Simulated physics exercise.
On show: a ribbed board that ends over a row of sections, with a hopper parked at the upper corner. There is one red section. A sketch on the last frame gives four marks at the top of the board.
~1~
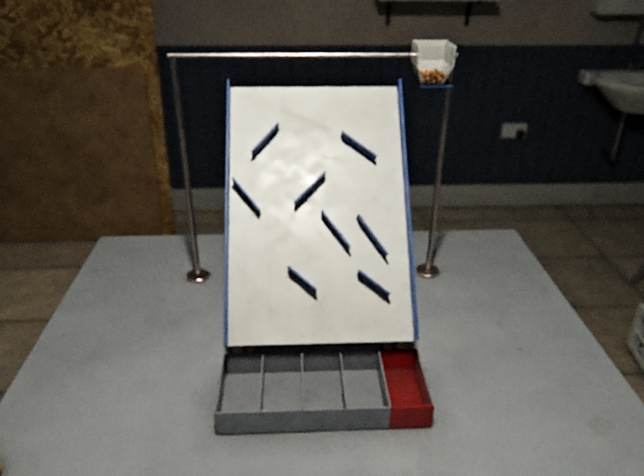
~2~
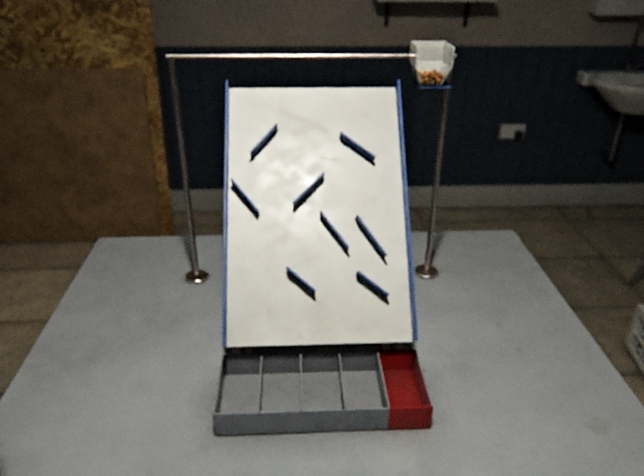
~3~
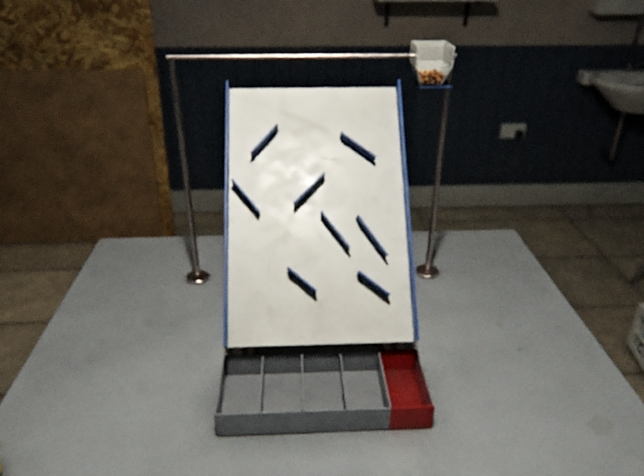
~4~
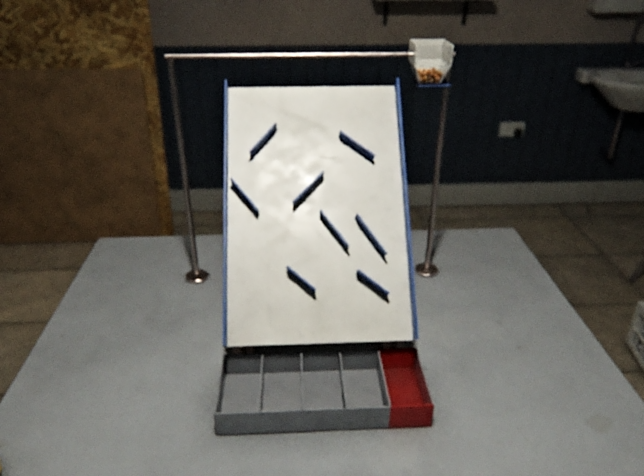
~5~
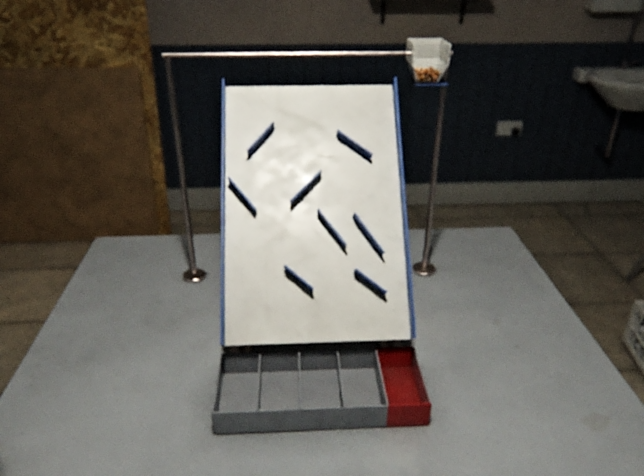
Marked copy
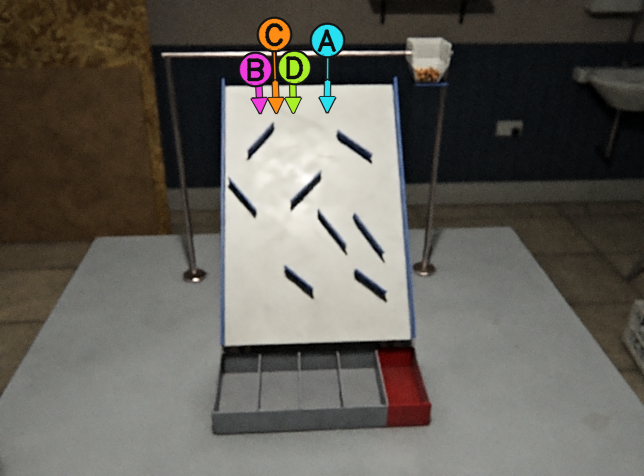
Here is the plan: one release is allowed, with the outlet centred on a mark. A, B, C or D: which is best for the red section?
Mark A does it best.
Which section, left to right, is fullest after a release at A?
The fifth from the left.
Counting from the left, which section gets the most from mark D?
It is the first one.
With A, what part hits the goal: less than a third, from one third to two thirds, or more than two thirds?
It is from one third to two thirds.
On the marked copy, mark A meets the board at (327, 106); mark B meets the board at (259, 107); mark C meets the board at (276, 107); mark D meets the board at (293, 107).
For mark A, close to two thirds in the red section, close to a third in other sections.
For mark B, a small share in the red section, the bulk in other sections, a small share held on the board.
For mark C, only a few in the red section, the bulk in other sections, a small share held on the board, a small share outside the box.
For mark D, only a few in the red section, all but a few in other sections, a small share outside the box.
